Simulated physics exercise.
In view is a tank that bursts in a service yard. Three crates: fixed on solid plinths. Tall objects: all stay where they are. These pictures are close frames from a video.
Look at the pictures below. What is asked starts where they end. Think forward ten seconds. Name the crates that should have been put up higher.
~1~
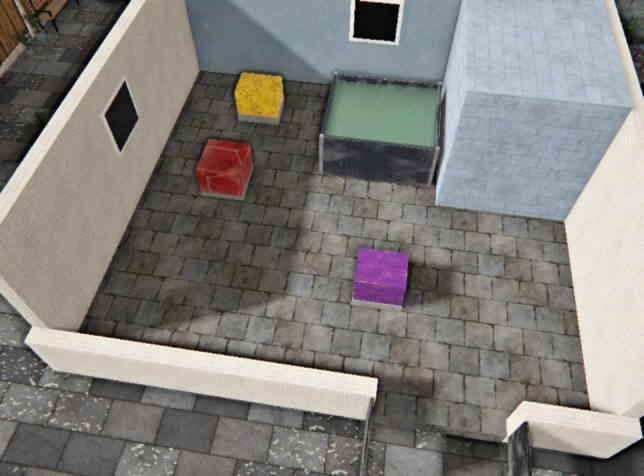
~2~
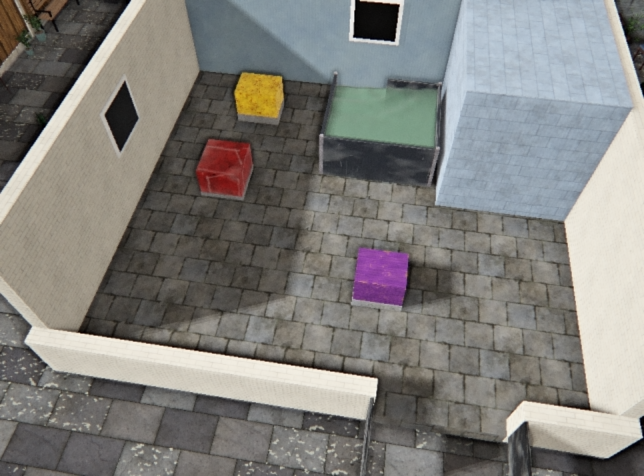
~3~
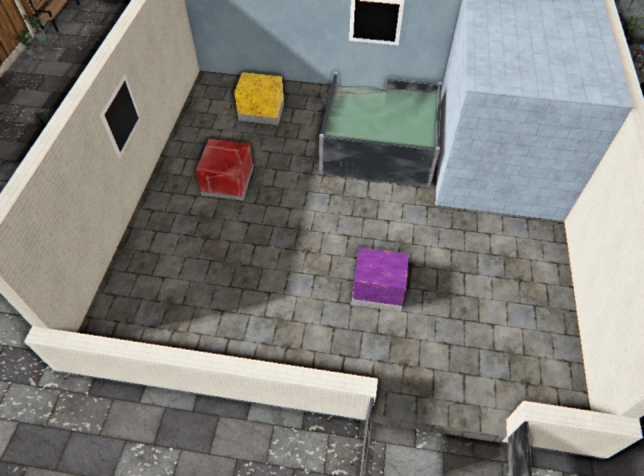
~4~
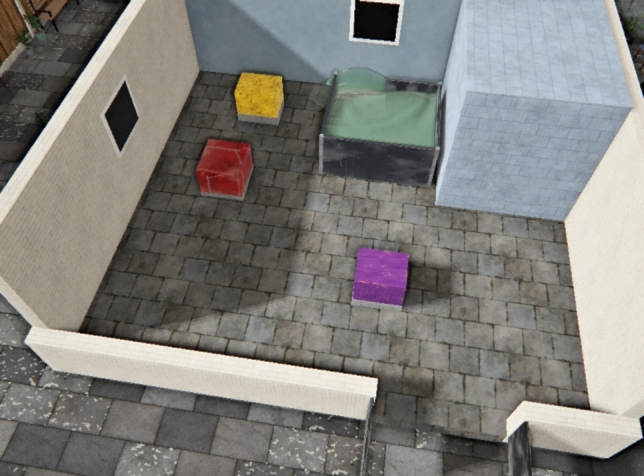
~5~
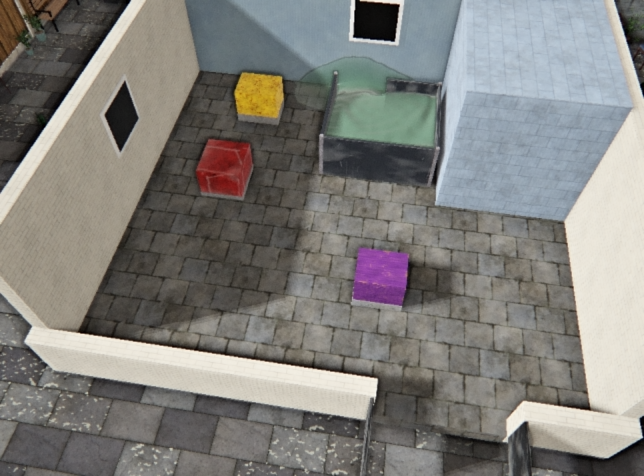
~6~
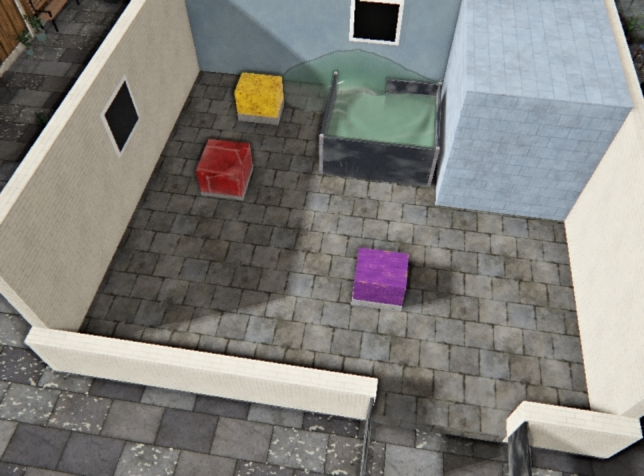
The purple crate is not flooded. The red crate is flooded. The yellow crate is flooded.
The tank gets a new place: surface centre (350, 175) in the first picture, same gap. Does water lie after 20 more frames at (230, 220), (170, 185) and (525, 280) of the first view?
The first spot is not reached, the second inundated, and the third not reached.
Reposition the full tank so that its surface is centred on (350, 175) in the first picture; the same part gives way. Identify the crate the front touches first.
That would be the yellow-painted one.
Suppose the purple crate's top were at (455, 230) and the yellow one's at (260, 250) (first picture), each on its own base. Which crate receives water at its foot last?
The one in yellow.
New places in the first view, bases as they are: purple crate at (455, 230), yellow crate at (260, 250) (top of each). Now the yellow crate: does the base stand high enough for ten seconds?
I'd say yellow is missed.
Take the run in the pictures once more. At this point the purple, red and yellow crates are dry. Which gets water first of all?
The yellow crate it is.
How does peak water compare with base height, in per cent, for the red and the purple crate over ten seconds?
The first reaches around 140 in a hundred, the second around 80.
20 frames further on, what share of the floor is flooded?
It comes to 50 per cent.
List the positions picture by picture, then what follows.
The tank at (383, 113) is whole and still, in the first frame.
The front is at a hidden place, out from the gap on the tank's far side, in the second frame.
Water pours out on the tank's far side and has run to a hidden place, in the third frame.
The front is at (317, 85), out from the gap on the tank's far side, in the fourth frame.
The front is at (296, 82), out from the gap on the tank's far side, in the fifth frame.
The front is at a hidden place, out from the gap on the tank's far side, in the sixth frame.
A moment on, water covers 15 % of the floor; the purple crate not reached, the red crate not reached, the yellow crate water round its plinth.
Next, water covers 25 % of the floor; the purple crate water round its plinth, the red crate water round its plinth, the yellow crate water round its plinth.
Then, water covers 50 % of the floor; the purple crate water round its plinth, the red crate water round its plinth, the yellow crate water round its plinth.
Later, water covers 70 % of the floor; the purple crate water round its plinth, the red crate water round its plinth, the yellow crate water round its plinth.
In the end, water covers 90 % of the floor; the purple crate stayed above the water, the red crate was topped, the yellow crate was topped.
